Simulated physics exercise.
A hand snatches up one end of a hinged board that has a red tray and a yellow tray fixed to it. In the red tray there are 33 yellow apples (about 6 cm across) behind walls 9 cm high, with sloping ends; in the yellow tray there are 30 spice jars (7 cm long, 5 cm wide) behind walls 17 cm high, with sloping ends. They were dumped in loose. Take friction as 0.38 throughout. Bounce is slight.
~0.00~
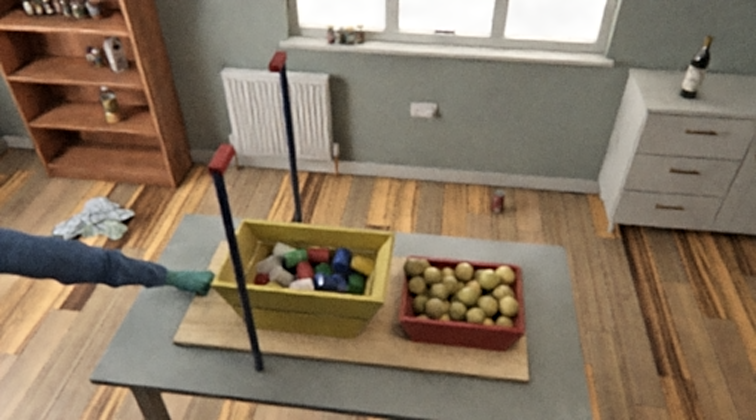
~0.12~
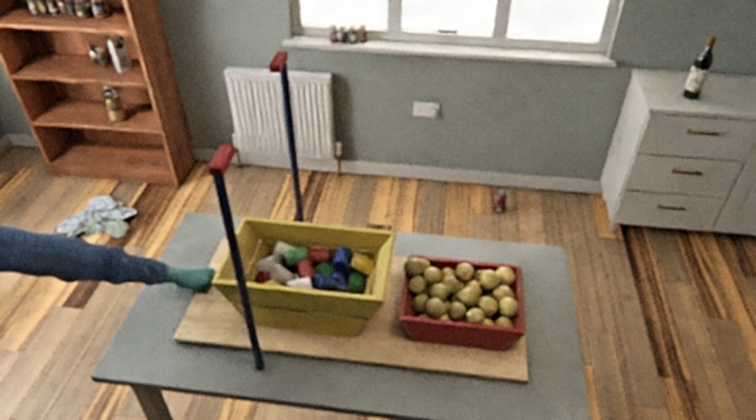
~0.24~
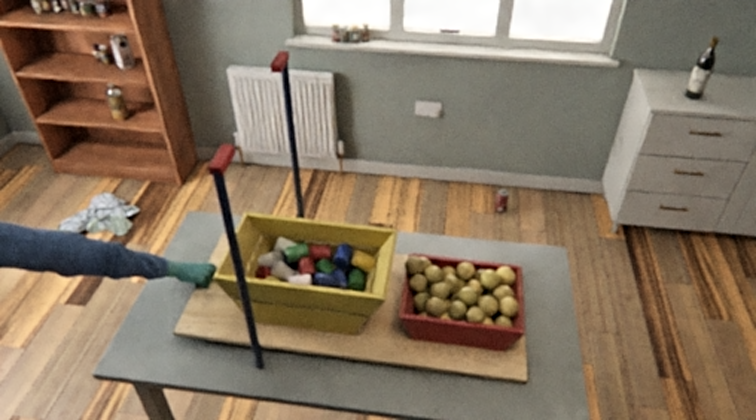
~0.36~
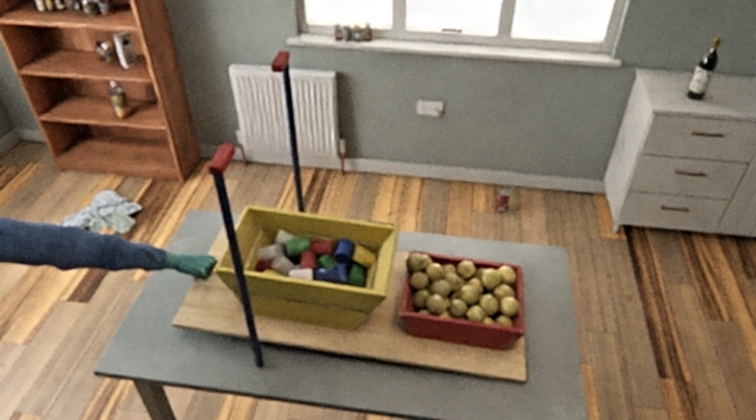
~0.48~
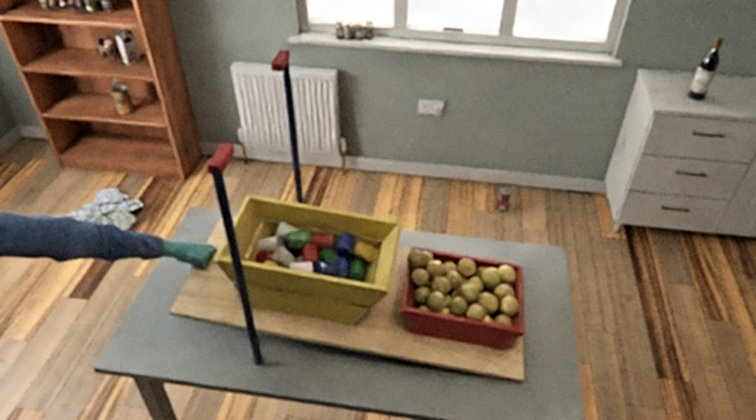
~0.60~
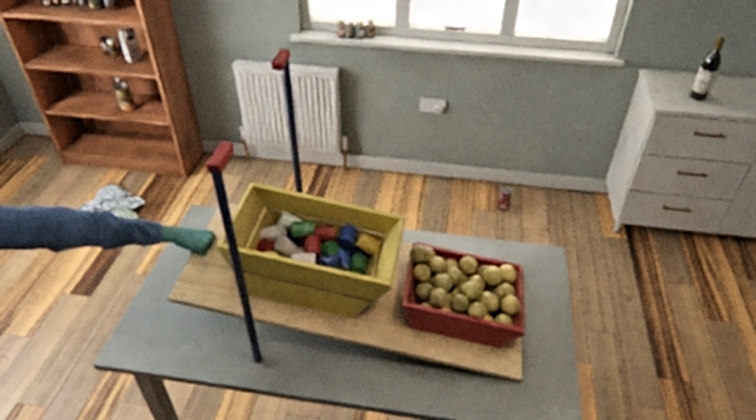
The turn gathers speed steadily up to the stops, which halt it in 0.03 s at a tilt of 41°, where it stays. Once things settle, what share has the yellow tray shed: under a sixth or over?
It sheds under a sixth of them.
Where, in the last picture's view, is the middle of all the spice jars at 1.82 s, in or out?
At about (409, 197).
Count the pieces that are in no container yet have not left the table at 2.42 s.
About 0.
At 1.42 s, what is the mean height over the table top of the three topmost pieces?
Roughly 60 cm.
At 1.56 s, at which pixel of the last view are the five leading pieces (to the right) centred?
Near (537, 294).
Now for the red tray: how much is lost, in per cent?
About: Red tray 5 per cent.
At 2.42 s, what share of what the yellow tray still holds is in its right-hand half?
About 90 per cent.
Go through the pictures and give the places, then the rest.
In the first frame (each is followed by its nearest rim corner in this view), yellow tray, (381, 300); red tray, (522, 330); 0° from level; none out.
Yellow tray, (381, 299); red tray, (521, 331); 0° from level, in the second frame.
Yellow tray, (382, 297); red tray, (521, 331); 1° from level, in the third frame.
Yellow tray, (384, 293); red tray, (521, 331); 3° from level, in the fourth frame.
Yellow tray, (386, 289); red tray, (521, 330); 5° from level, in the fifth frame.
Yellow tray, (389, 283); red tray, (522, 330); 8° from level; none out, in the sixth frame.
After 1.31 s, it hits the stops.
After 1.42 s, tilt 41°; red tray 33 in, 0 out and yellow tray 30 in, 0 out.
After 1.56 s, tilt 41°; red tray 33 in, 0 out and yellow tray 30 in, 0 out.
After 1.82 s, tilt 41°; red tray 32 in, 1 out and yellow tray 30 in, 0 out.
Outcome (at 2.42 s), red tray 31 in, 2 out and yellow tray 30 in, 0 out. Asked share, 0 of 30, 0 per cent.
